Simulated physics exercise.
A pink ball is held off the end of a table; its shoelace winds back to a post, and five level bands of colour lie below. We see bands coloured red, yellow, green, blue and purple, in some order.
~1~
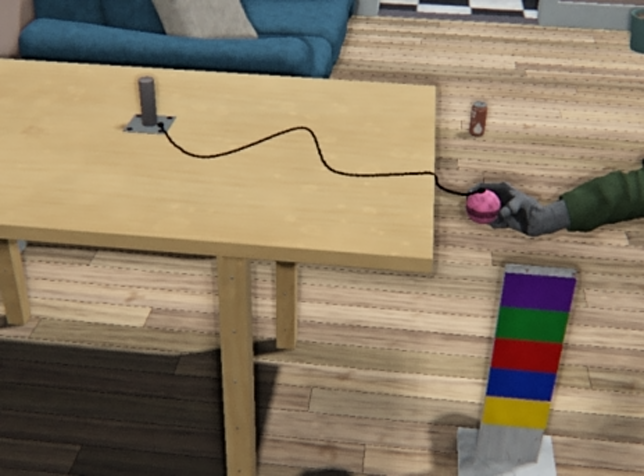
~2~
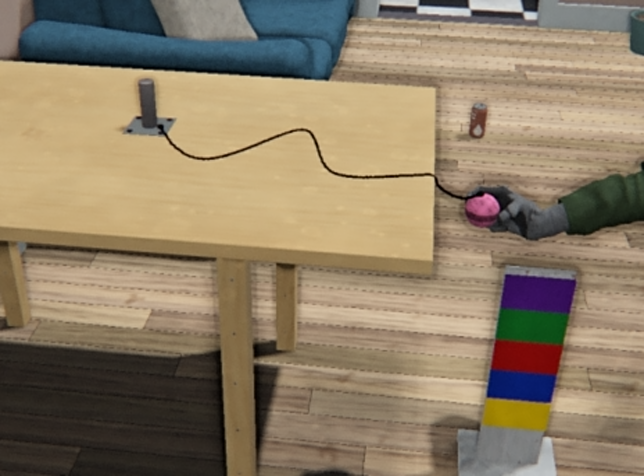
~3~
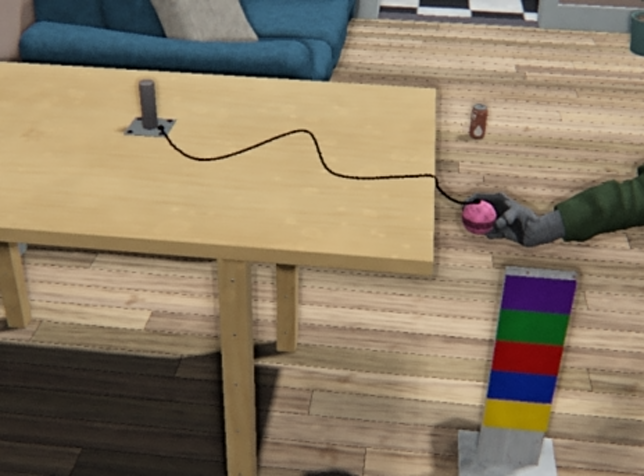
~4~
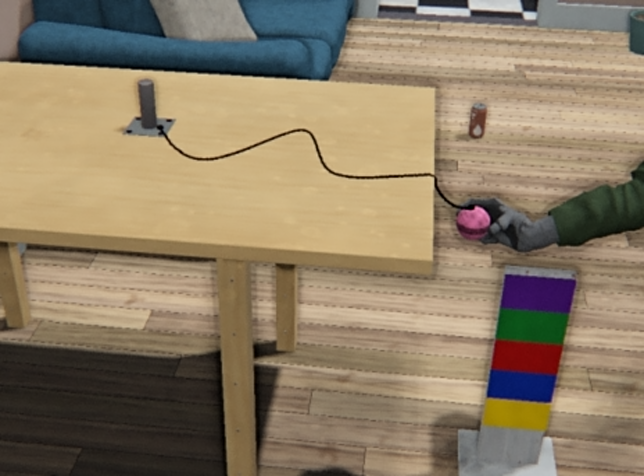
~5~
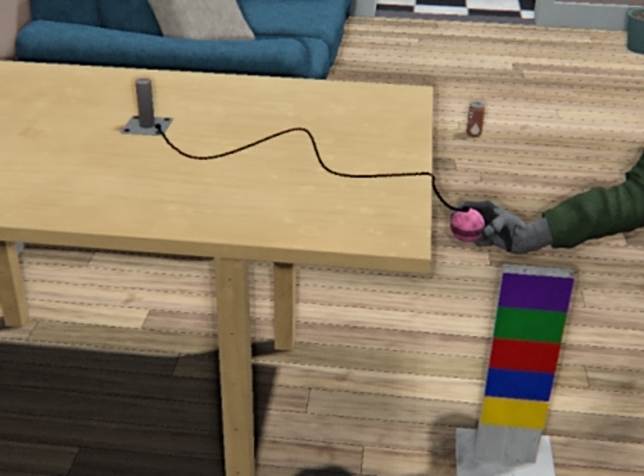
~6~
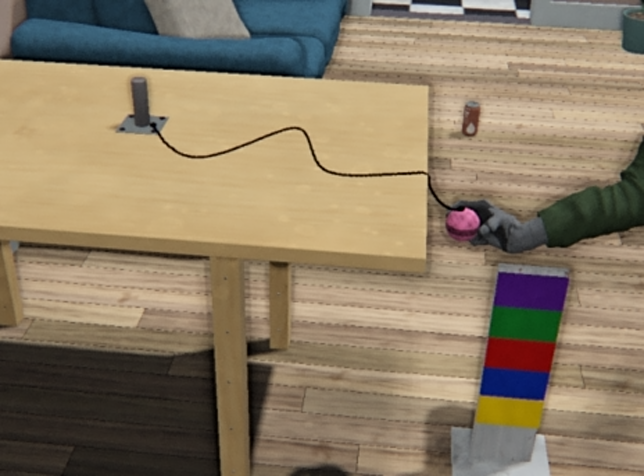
The clip opens on a gloved hand holding a pink ball just off the right end of a wooden table, a dark shoelace winding back to a post, with five coloured bands below. The hand lowers the ball slightly and eases it left, while the shoelace on the tabletop barely changes.
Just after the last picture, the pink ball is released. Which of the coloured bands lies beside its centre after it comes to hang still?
The red band lies beside it.
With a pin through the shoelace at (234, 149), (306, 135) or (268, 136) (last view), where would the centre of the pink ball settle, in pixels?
Taking the tries in turn: (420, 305), (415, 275) and (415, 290).
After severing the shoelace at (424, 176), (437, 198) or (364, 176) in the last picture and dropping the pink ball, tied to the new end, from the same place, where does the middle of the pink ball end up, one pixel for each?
The pixels are (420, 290) for the first, (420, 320) for the second and (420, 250) for the third.
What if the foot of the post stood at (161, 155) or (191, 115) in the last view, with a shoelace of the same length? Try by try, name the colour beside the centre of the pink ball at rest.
The first case gives blue, the second gives blue.
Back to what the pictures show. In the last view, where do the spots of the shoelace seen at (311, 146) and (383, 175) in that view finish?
First point (400, 163), second point (421, 246).
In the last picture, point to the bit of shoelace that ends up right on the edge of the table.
About (315, 160).
Soon after, ball near (410, 326); level with red.
After that, ball near (417, 340); level with red.
In the end, ball near (413, 338); level with red. Its middle rests at the red band.
